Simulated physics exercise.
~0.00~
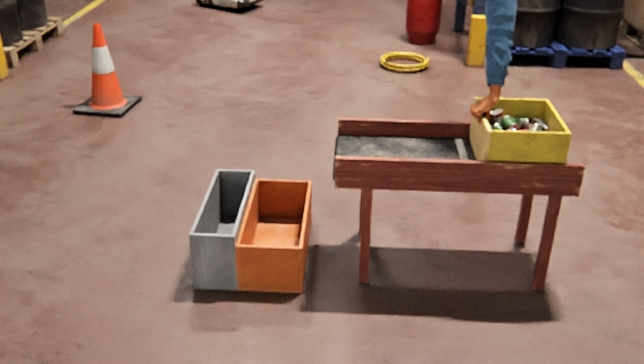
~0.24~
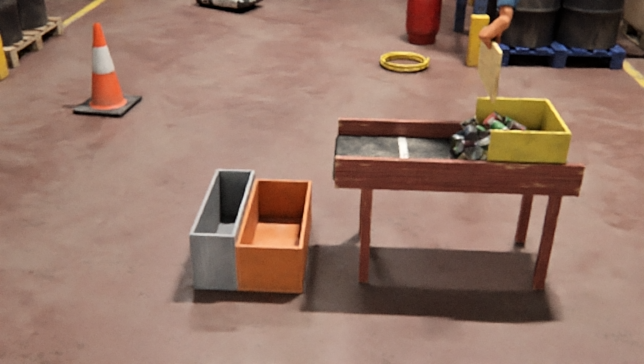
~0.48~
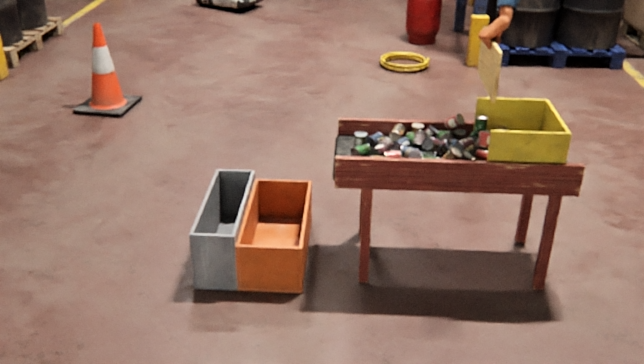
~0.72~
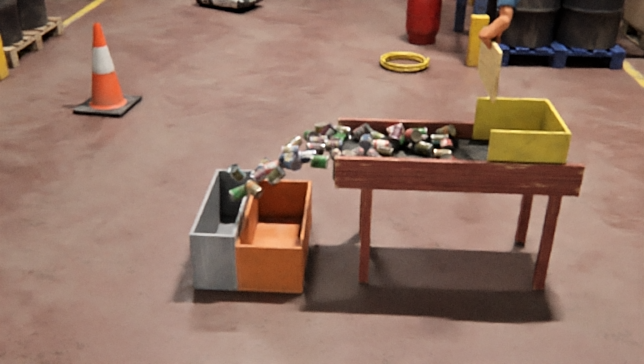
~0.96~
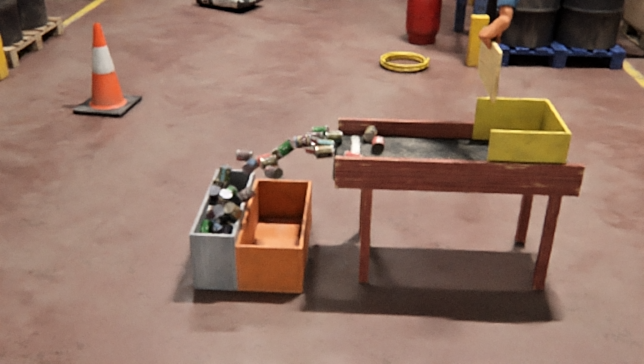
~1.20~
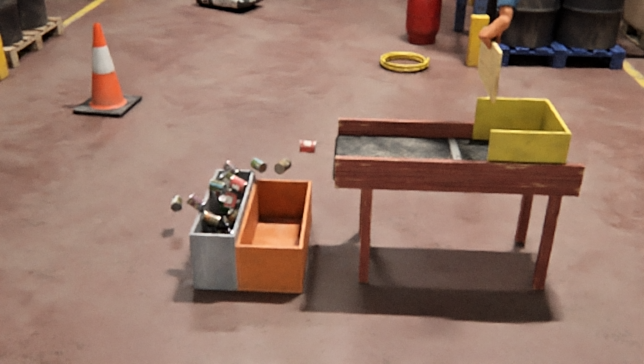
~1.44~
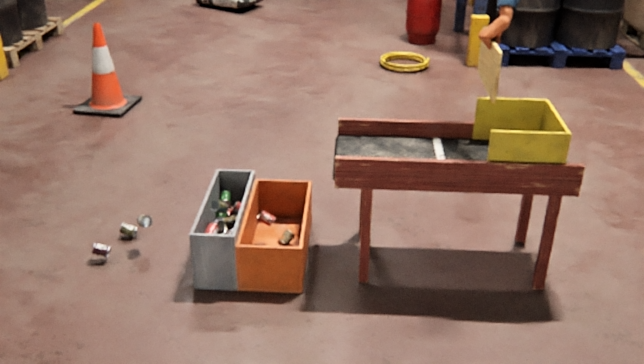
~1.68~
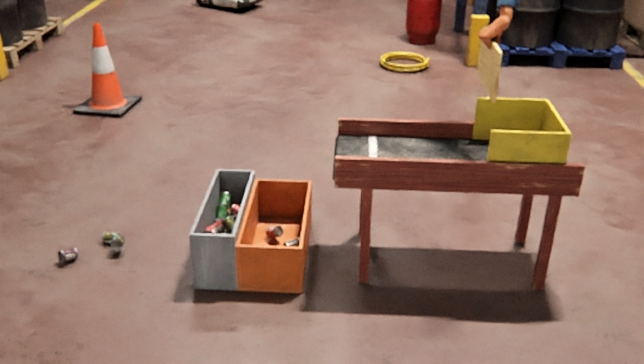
A hand at the upper right lifts a gate from a yellow pen on a dark belt with red wooden sides, seen from a fixed, raised view of a warehouse floor. An orange box and a grey tub stand to the left, with a traffic cone behind. Small tins spill out, ride left along the belt and fly off its end in a stream. Most drop into the grey tub, while some bounce up from the heap. A few tumble onto the floor further left, and a couple land in the orange box as the emptied belt runs on.
